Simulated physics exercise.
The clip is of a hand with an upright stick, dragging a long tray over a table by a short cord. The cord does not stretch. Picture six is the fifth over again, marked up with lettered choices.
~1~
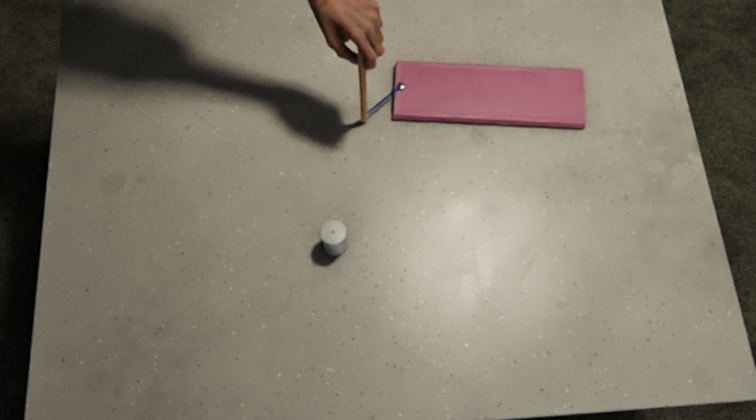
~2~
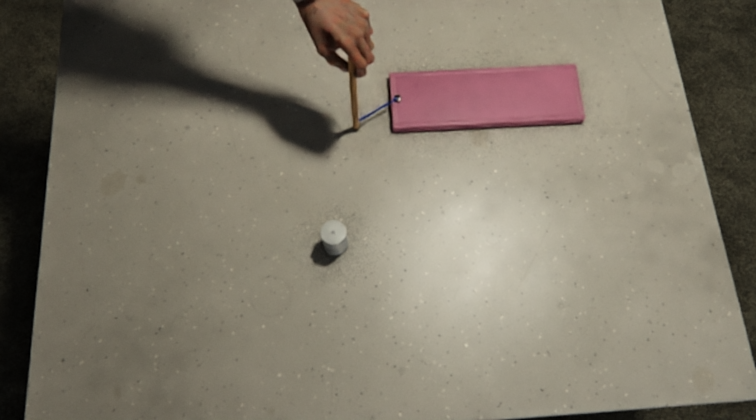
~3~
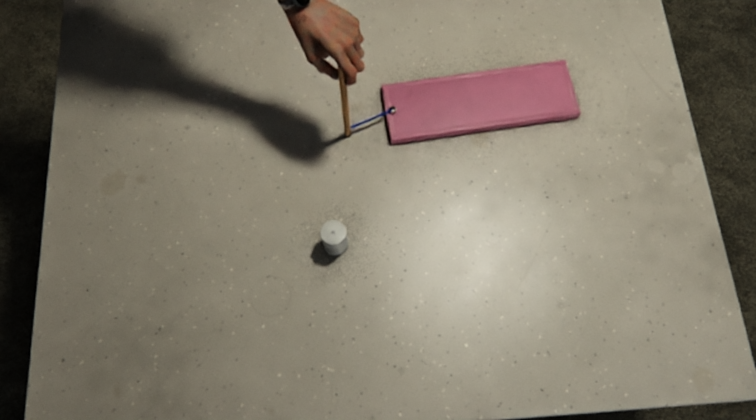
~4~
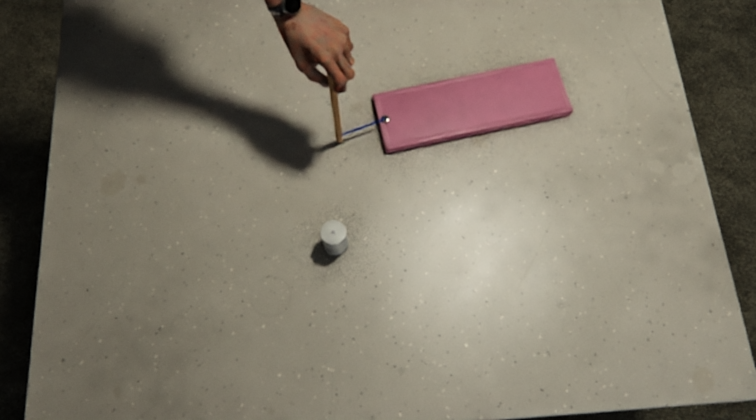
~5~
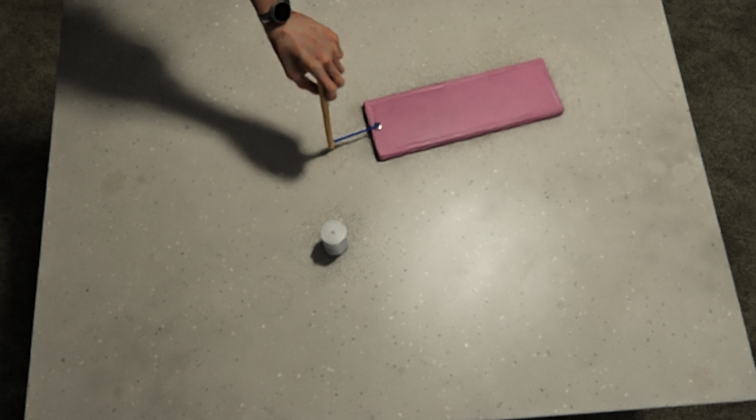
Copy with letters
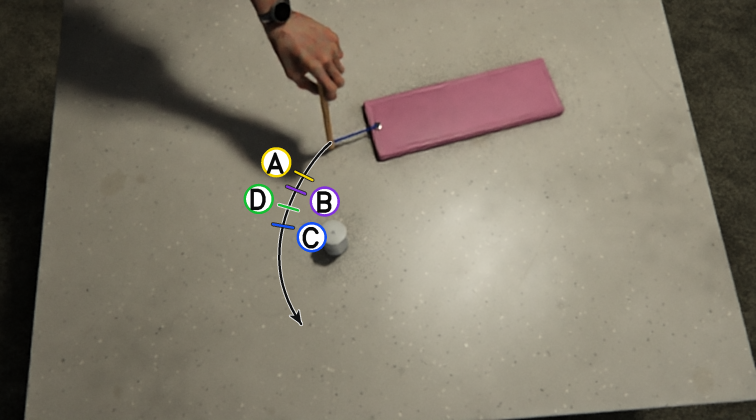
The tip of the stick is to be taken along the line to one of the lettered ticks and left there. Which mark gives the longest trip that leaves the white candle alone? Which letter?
The farthest safe stop is C.
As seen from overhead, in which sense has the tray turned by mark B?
Anticlockwise.
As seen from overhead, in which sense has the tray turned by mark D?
For that mark, anticlockwise.
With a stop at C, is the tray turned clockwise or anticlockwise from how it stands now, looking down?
Anticlockwise.
On the marked copy, A at (304, 176); B at (296, 190); C at (283, 226); D at (288, 208); the route from (331, 143) via (283, 226) to (301, 324).
Taking C. A third of the way, foot of the stick (308, 170), middle of the tray (437, 117).
Two thirds of the way, foot of the stick (293, 198), middle of the tray (416, 130).
When it is over, foot of the stick (283, 227), middle of the tray (398, 144); nothing has been touched.
As for the rest, A is safe but short; B is safe but short; D is safe but short.
